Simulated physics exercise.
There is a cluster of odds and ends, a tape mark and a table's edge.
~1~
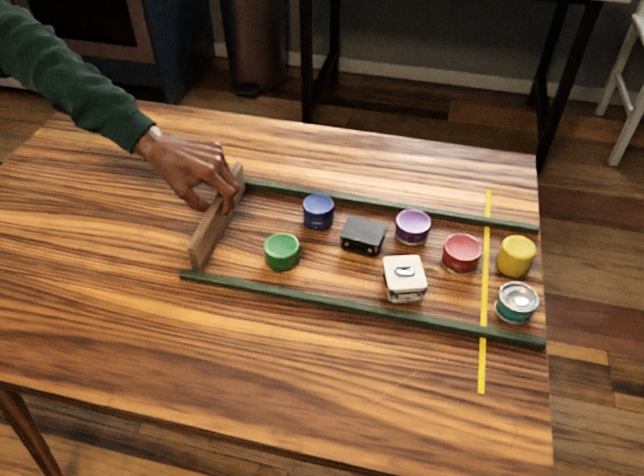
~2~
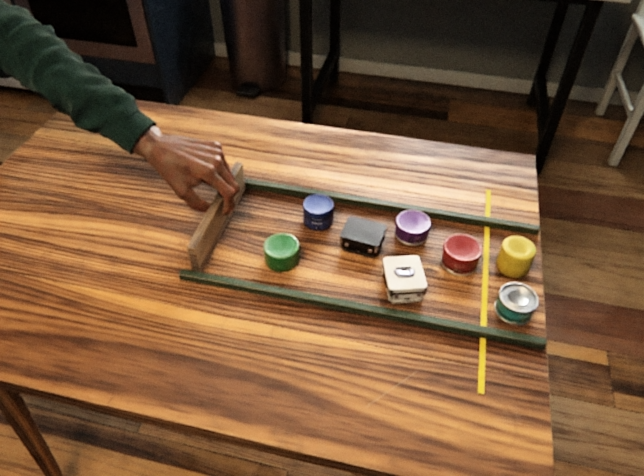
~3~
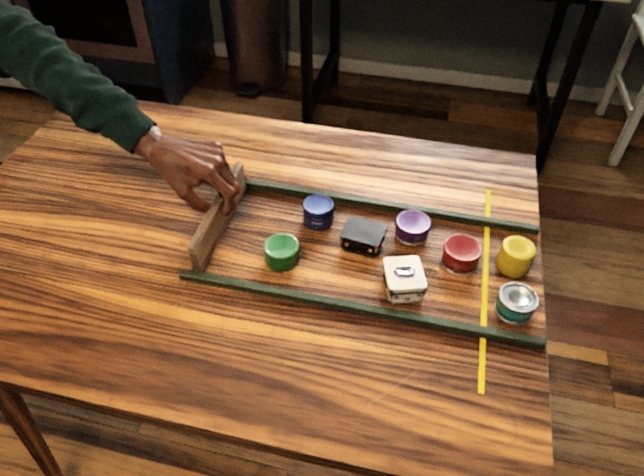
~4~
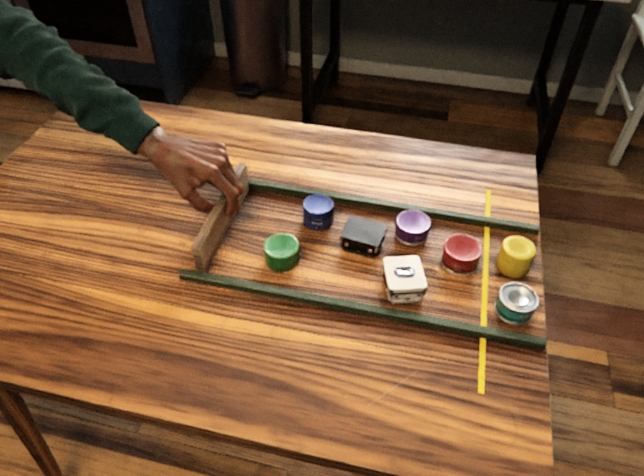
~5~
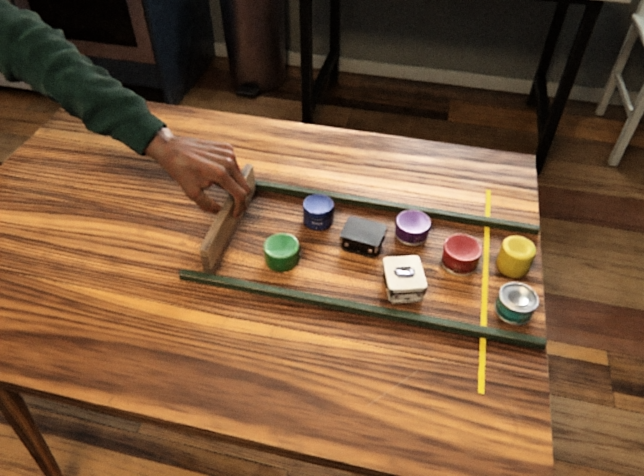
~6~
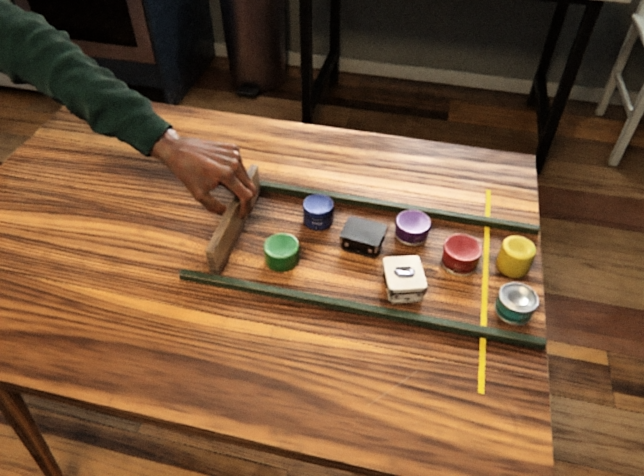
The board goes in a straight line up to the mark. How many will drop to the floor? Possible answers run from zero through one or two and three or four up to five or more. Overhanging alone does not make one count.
The right answer is three or four.
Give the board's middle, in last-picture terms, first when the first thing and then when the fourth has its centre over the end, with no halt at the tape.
First at (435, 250), next at (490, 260).
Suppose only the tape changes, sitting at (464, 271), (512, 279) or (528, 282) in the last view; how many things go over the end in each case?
It would be 2, 5 and 8.
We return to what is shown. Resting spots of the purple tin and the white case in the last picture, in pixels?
Purple tin: About (538, 241); white case: About (543, 316).
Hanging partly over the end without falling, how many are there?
Things overhanging at the end: 2.
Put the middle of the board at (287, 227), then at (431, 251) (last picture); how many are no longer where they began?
At first I count 1, and then 8.
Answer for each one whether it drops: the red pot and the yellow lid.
Once it all settles, the red pot goes down and the yellow lid goes down.
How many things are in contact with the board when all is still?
3 end up touching it.
Soon after, none off yet; turquoise tin at rest near (516, 304); yellow lid at rest near (516, 257); red pot at rest near (461, 255).
In the end, the number that fall off is three or four; gone, red pot, yellow lid and turquoise tin.
